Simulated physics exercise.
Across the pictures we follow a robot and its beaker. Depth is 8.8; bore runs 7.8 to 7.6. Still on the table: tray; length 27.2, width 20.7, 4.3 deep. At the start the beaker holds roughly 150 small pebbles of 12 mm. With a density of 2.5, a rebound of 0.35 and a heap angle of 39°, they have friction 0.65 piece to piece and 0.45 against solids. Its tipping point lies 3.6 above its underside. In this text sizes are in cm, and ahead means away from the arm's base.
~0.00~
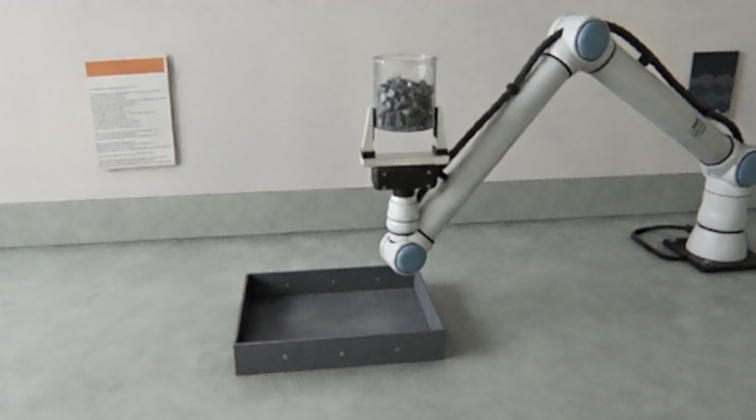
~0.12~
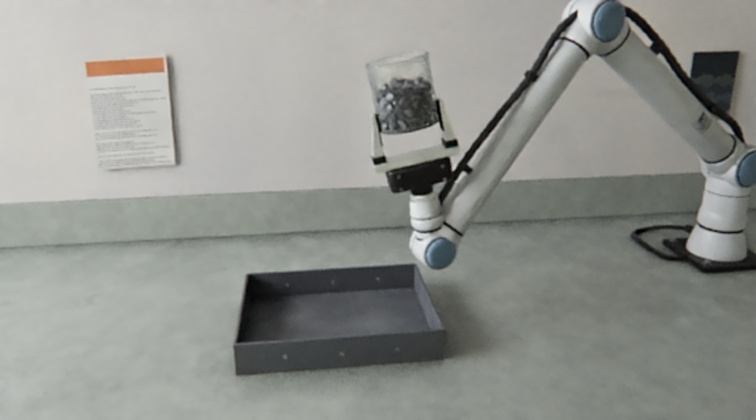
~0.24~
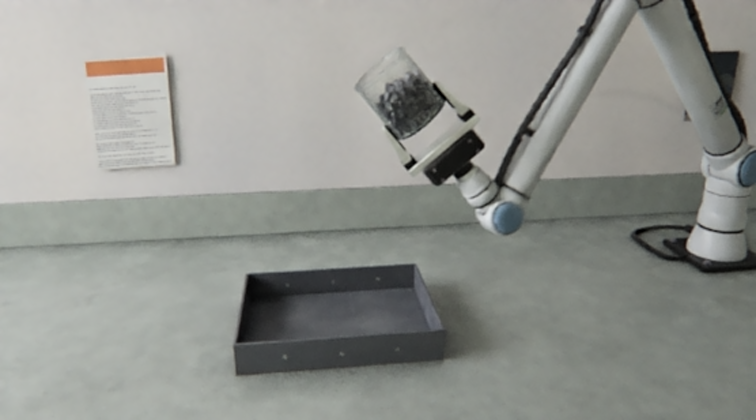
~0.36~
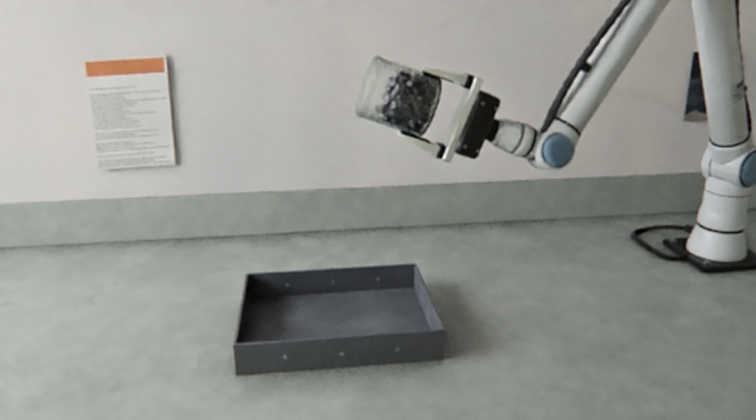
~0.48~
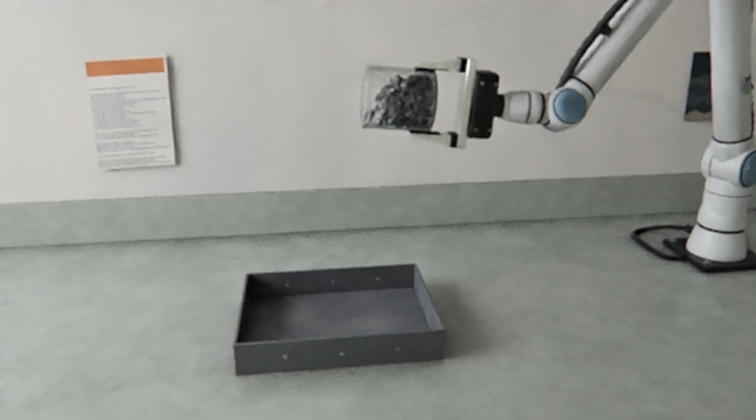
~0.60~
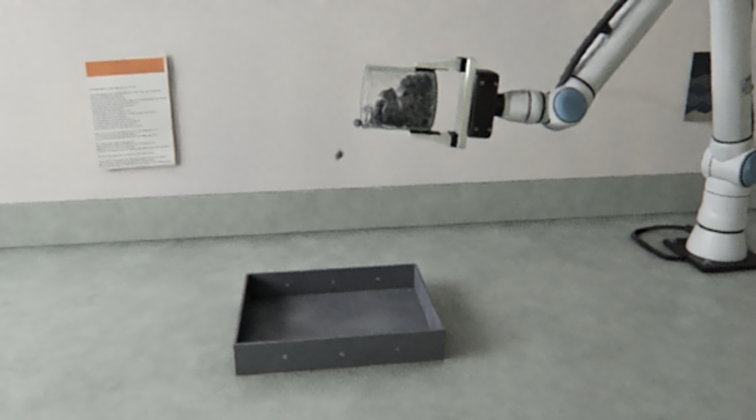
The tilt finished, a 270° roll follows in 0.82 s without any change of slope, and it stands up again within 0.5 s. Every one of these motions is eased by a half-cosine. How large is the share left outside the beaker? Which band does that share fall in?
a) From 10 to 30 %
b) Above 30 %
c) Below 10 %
Answer: A.
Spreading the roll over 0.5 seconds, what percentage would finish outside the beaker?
I'd expect approximately 15 per cent then.
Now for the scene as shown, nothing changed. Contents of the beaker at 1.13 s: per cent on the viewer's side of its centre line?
Front-half share of contents: Approx. 65 per cent.
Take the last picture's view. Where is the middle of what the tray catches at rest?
The middle lies at roughly (313, 333).
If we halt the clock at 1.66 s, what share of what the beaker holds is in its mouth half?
About 35 percent.
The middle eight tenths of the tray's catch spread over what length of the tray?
12 cm or thereabouts.
By 1.13 s, tipped 85°, highest piece 37 above the table; 130 in the beaker, 7 in the tray, 9 in flight or on a rim.
By 1.66 s, tipped 46°, highest piece 37 above the table; 117 in the beaker, 28 in the tray, 1 in flight or on a rim.
By 2.12 s, upright, highest piece 38 above the table; 117 in the beaker, 29 in the tray.
By 2.82 s, upright, highest piece 38 above the table; 117 in the beaker, 29 in the tray.
Final count, 117 in the beaker, 29 in the tray. That is 20 % outside the beaker.
